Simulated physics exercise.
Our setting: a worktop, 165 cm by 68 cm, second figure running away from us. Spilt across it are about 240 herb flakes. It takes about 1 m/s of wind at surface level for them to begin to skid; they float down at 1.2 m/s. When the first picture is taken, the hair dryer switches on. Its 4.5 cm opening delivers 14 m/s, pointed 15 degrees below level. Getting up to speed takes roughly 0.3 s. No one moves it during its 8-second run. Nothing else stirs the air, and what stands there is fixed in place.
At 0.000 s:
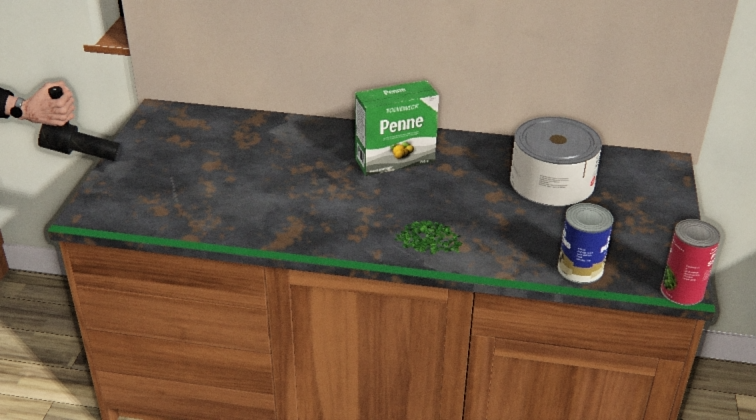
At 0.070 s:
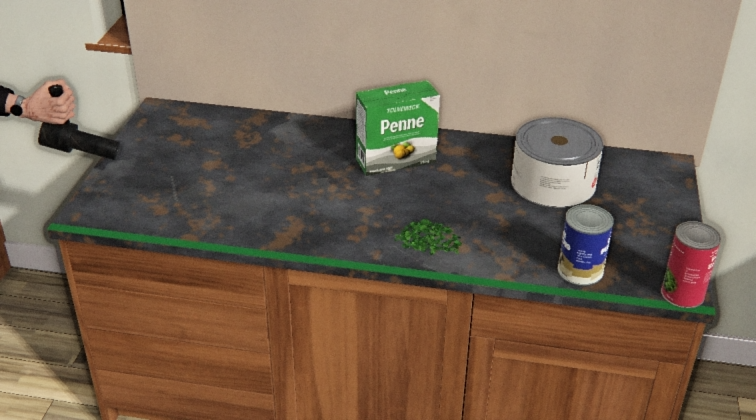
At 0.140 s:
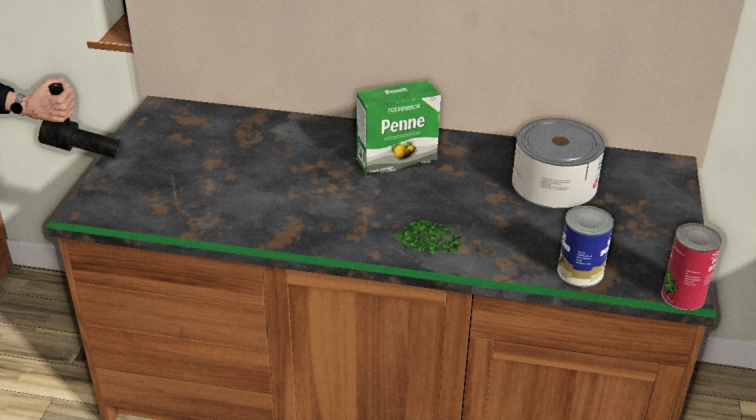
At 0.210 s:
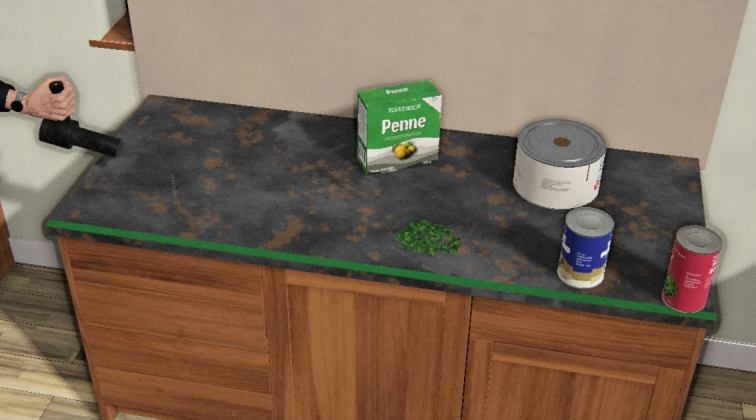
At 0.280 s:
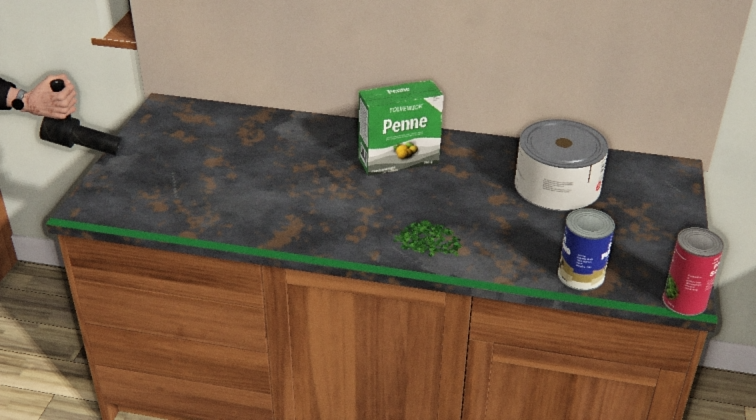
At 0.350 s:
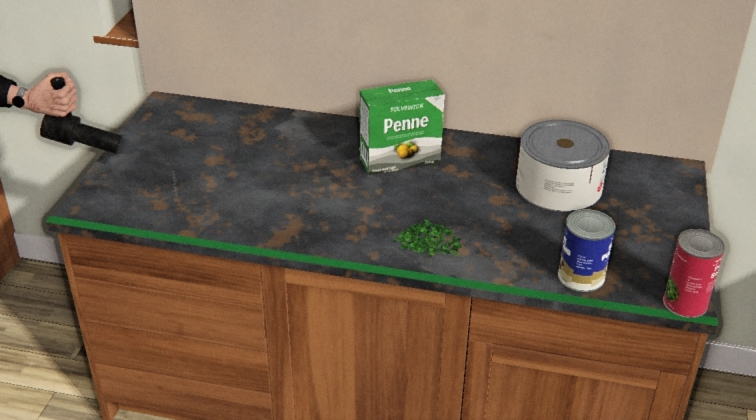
A hand holds a black hair dryer at the left while the green herb flakes stay still.
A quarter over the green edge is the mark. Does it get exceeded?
Yes, it is passed.
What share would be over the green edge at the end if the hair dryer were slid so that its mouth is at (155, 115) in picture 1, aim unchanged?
That gives roughly 80 % in the end.
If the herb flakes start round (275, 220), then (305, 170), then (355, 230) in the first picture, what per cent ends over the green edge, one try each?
First try 80 %, second 0 %, third 70 %.
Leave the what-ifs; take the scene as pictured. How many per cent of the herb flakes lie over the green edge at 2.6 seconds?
I'd put it close to 60 per cent.
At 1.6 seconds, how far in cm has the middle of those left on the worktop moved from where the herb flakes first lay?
It works out to close to 45 cm.
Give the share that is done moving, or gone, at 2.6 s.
80 %.
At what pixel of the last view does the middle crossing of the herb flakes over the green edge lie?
At roughly pixel (541, 299).
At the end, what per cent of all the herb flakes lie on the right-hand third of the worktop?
Share at the end: Close to 10 %.
After 1.6 s, 54 % are over the green edge; the middle of those still in play is near (610, 265); 73 % have settled or left.
After 2.6 s, 59 % are over the green edge; the middle of those still in play is near (664, 291); 84 % have settled or left.
After 4.4 s, 61 % are over the green edge; 90 % have settled or left.
After 8.0 s, at the end, 62 % are over the green edge.
